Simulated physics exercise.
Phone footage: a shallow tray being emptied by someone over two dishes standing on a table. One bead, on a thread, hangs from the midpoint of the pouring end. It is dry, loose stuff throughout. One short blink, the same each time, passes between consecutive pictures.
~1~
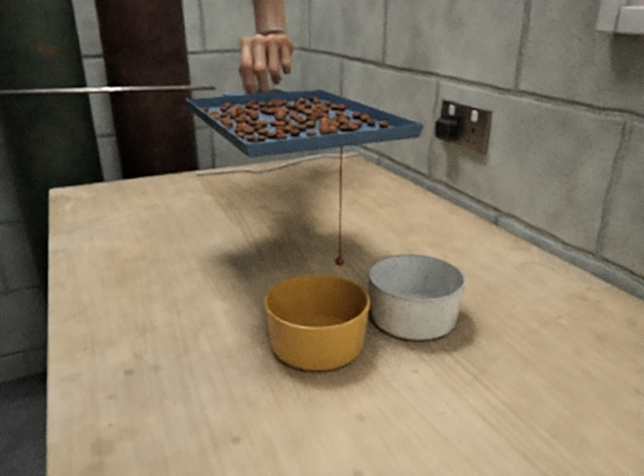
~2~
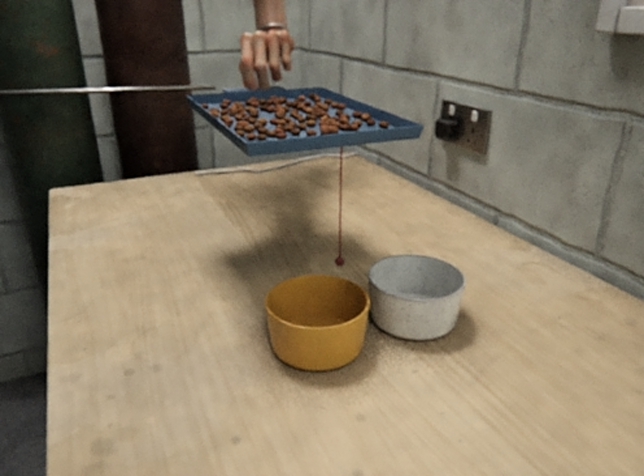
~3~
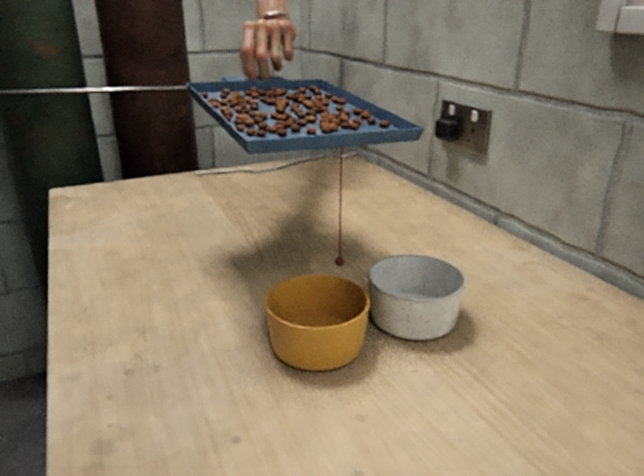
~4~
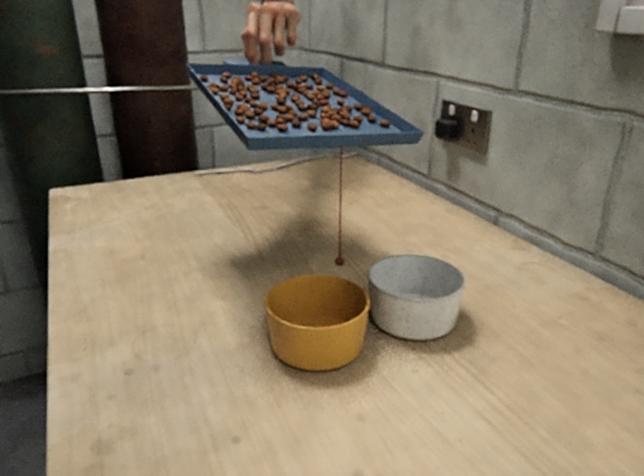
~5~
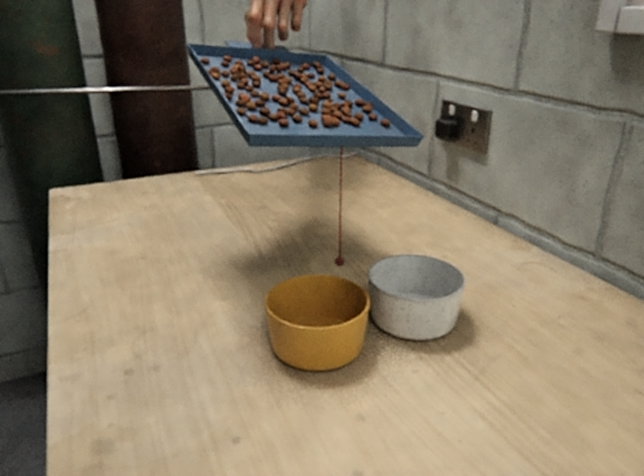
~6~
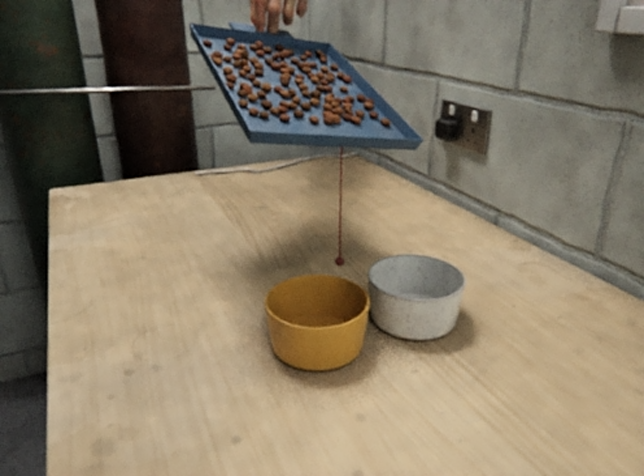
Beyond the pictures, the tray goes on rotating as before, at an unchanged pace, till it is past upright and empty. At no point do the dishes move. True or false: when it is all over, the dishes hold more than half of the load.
True.
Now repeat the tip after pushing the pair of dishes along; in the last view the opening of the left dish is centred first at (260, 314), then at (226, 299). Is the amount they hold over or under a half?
At the first place the smaller part, at the second less than half.
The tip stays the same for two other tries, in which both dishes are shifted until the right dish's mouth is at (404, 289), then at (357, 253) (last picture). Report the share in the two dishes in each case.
Around 50 % followed by around 20 %.
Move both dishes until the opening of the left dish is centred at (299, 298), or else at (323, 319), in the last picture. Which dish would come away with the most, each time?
Try 1: The dish to the right; try 2: The dish to the right.
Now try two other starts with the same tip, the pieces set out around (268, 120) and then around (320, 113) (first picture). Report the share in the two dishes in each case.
From the first start you get 80 in a hundred, from the second 90 in a hundred.
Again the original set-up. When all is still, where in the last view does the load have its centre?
The centre comes to rest close to (421, 310).
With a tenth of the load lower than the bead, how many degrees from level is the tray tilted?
That happens at around 75°.
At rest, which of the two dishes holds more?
Looking at the end state, it is the right-side one.
Shortly afterwards, tray tipped steeply; all but a few on the tray; only a few in the air.
Next, tray tipped past a quarter turn; a little on the tray; only a few in the left dish; near two thirds in the right dish; a little outside both; a little in the air.
Some moments later, tray tipped past a quarter turn; only a few in the left dish; the bulk in the right dish; a little outside both.
In the end, tray tipped past a quarter turn; only a few in the left dish; the bulk in the right dish; a little outside both.
